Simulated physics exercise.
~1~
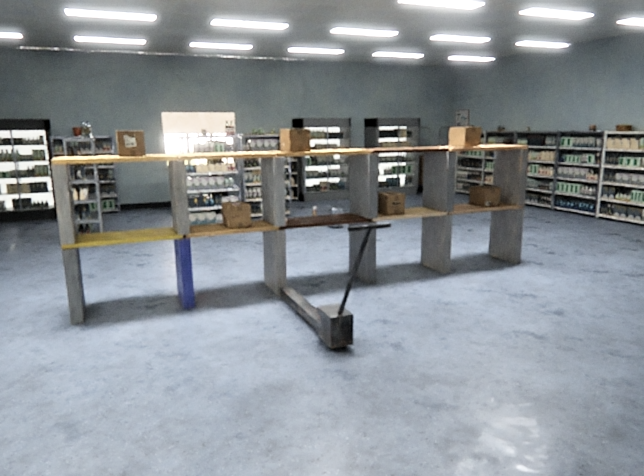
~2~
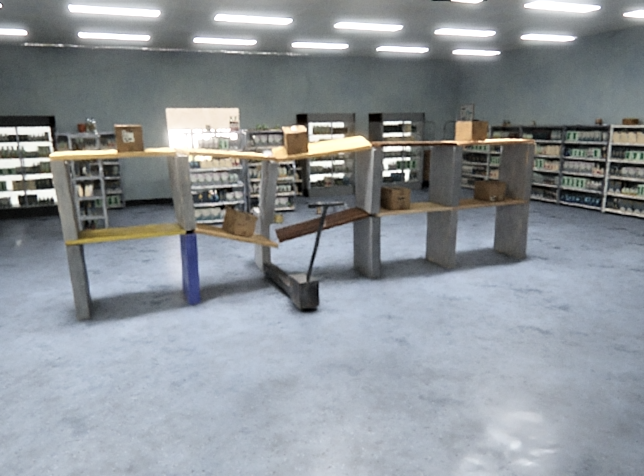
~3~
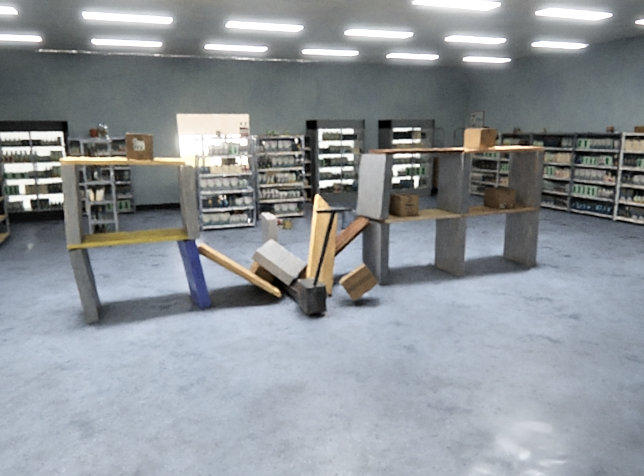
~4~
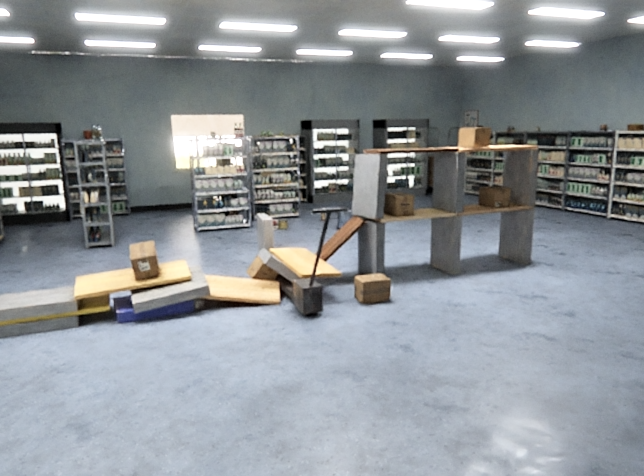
Shop floor with two-tier board shelving collapsing in the middle, then on the left, as a jack shifts, the right section standing.
